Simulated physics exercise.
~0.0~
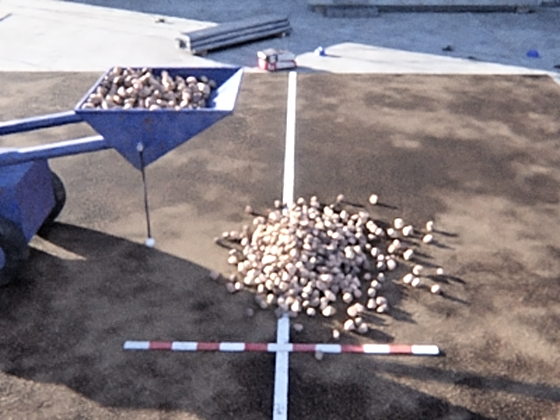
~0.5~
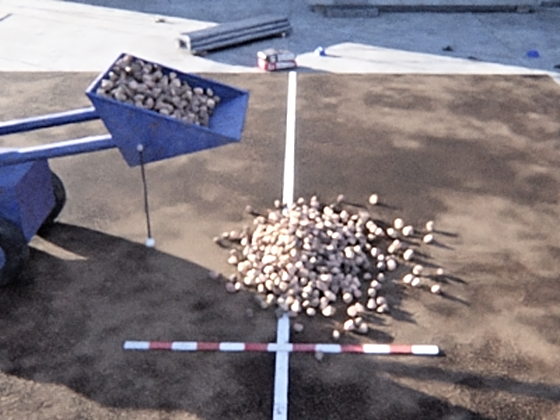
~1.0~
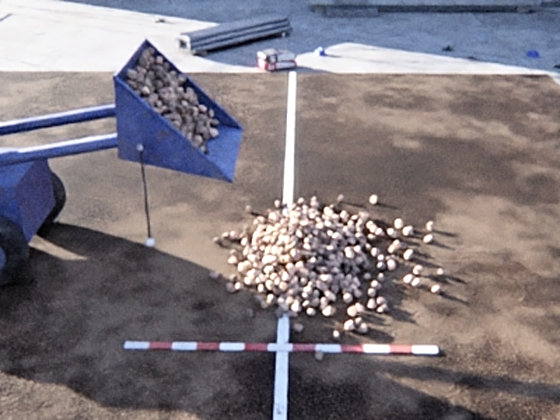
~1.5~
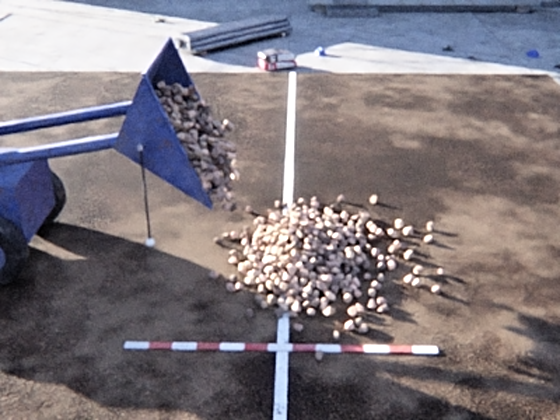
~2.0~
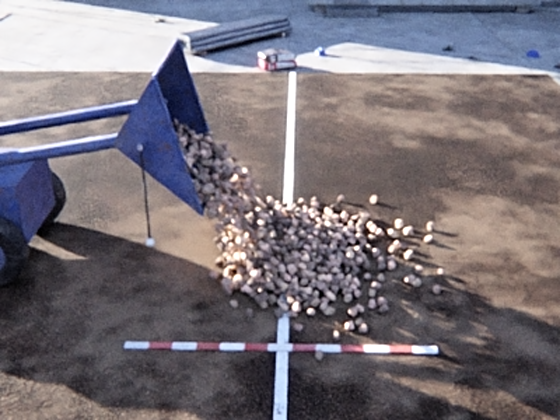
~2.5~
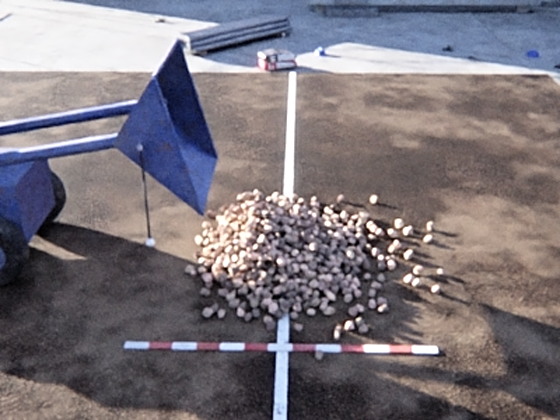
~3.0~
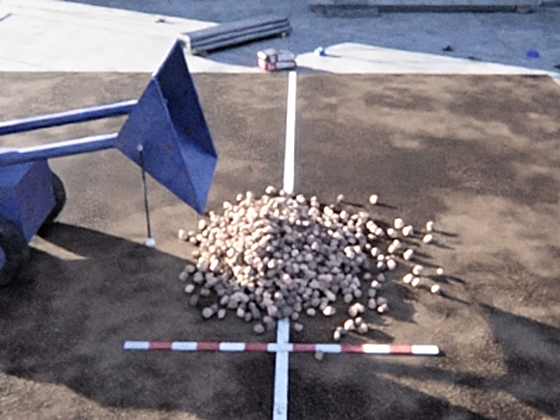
A blue loader bucket full of pale, rounded stones tips steadily down to the right and spills its load onto a loose pile lying across a white ground line, then stays tilted and empty beside the enlarged heap, which has spread mostly to the left.
